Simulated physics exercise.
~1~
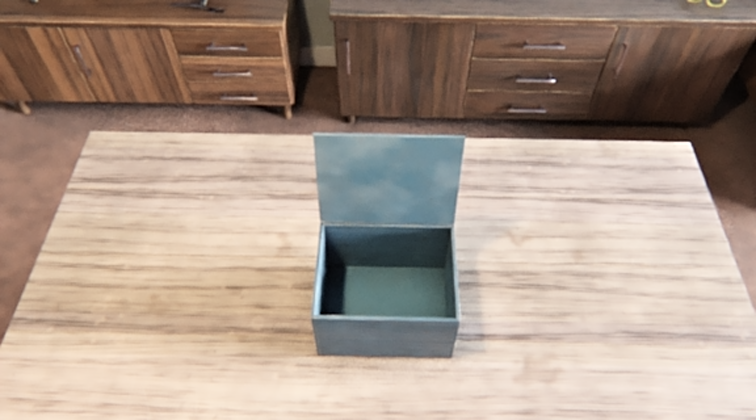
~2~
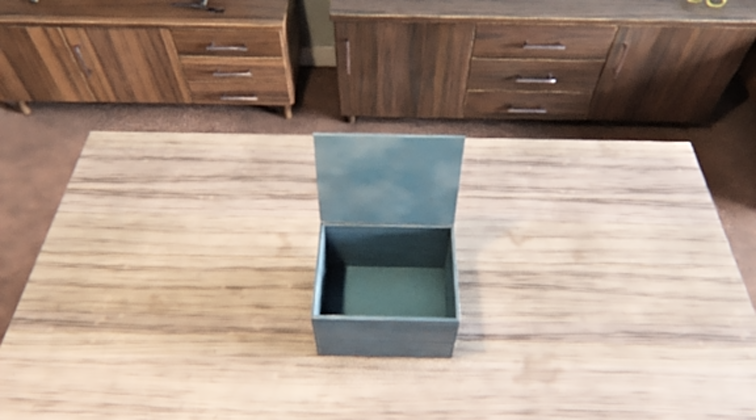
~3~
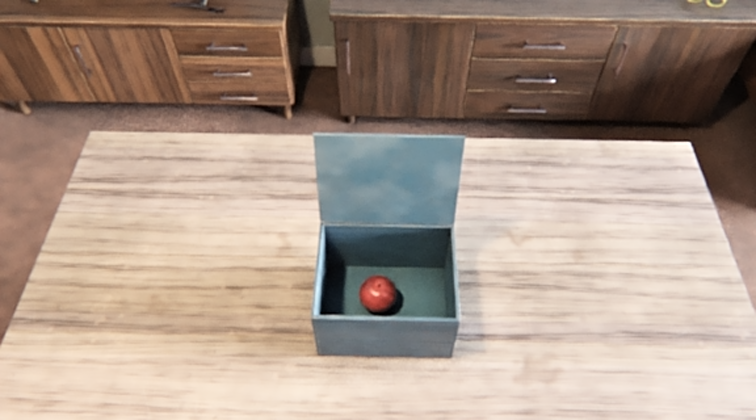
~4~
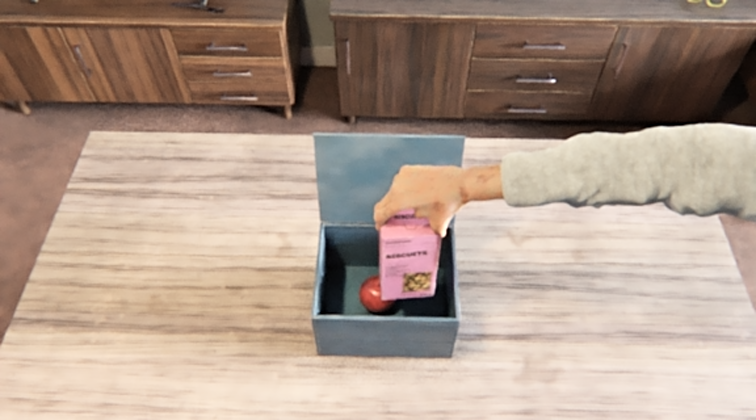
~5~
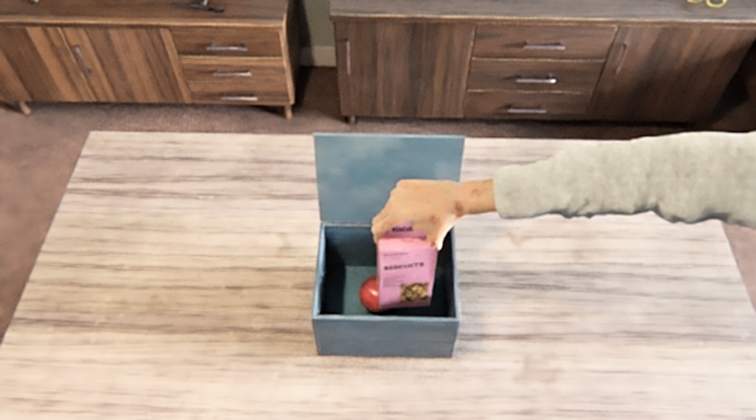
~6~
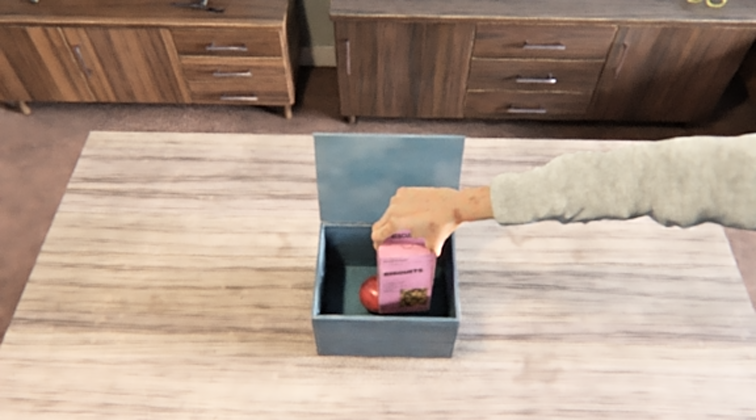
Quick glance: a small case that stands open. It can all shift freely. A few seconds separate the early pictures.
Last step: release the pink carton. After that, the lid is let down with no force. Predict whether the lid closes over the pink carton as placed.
It does not close.
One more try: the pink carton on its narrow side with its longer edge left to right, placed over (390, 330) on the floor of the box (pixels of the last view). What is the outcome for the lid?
After that, the lid lies down snugly.
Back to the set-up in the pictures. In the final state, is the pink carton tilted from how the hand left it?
The pink carton ends up tilted.
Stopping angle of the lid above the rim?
Roughly 20 degrees above the rim.
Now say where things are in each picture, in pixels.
In the first picture, the last thing is not in view yet.
In the second picture, the last thing is not in view yet.
In the third picture, the last thing is not in view yet; red apple (378, 294).
In the fourth picture, still above its spot; pink carton (408, 255).
In the fifth picture, still above its spot; pink carton (405, 266).
In the sixth picture, put in, still held; pink carton (404, 272).
Then, 0.30 s past the last view, pink carton rocked 42° from its first pose near (405, 292); red apple displaced about its own width.
Then, 1.10 s past the last view, lid starting down; pink carton rocked 43° from its first pose near (403, 298); red apple displaced about its own width.
Then, 1.60 s past the last view, lid 59° above the rim; pink carton rocked 43° from its first pose near (403, 298); red apple displaced about its own width.
Then, 1.90 s past the last view, lid 36° above the rim; pink carton rocked 43° from its first pose near (403, 298); red apple displaced about its own width.
Finally, lid 22° above the rim; down or leaning hard in the box, pink carton; moved from the start, red apple. Final places as the last picture's camera would see them, pink carton near (403, 298).
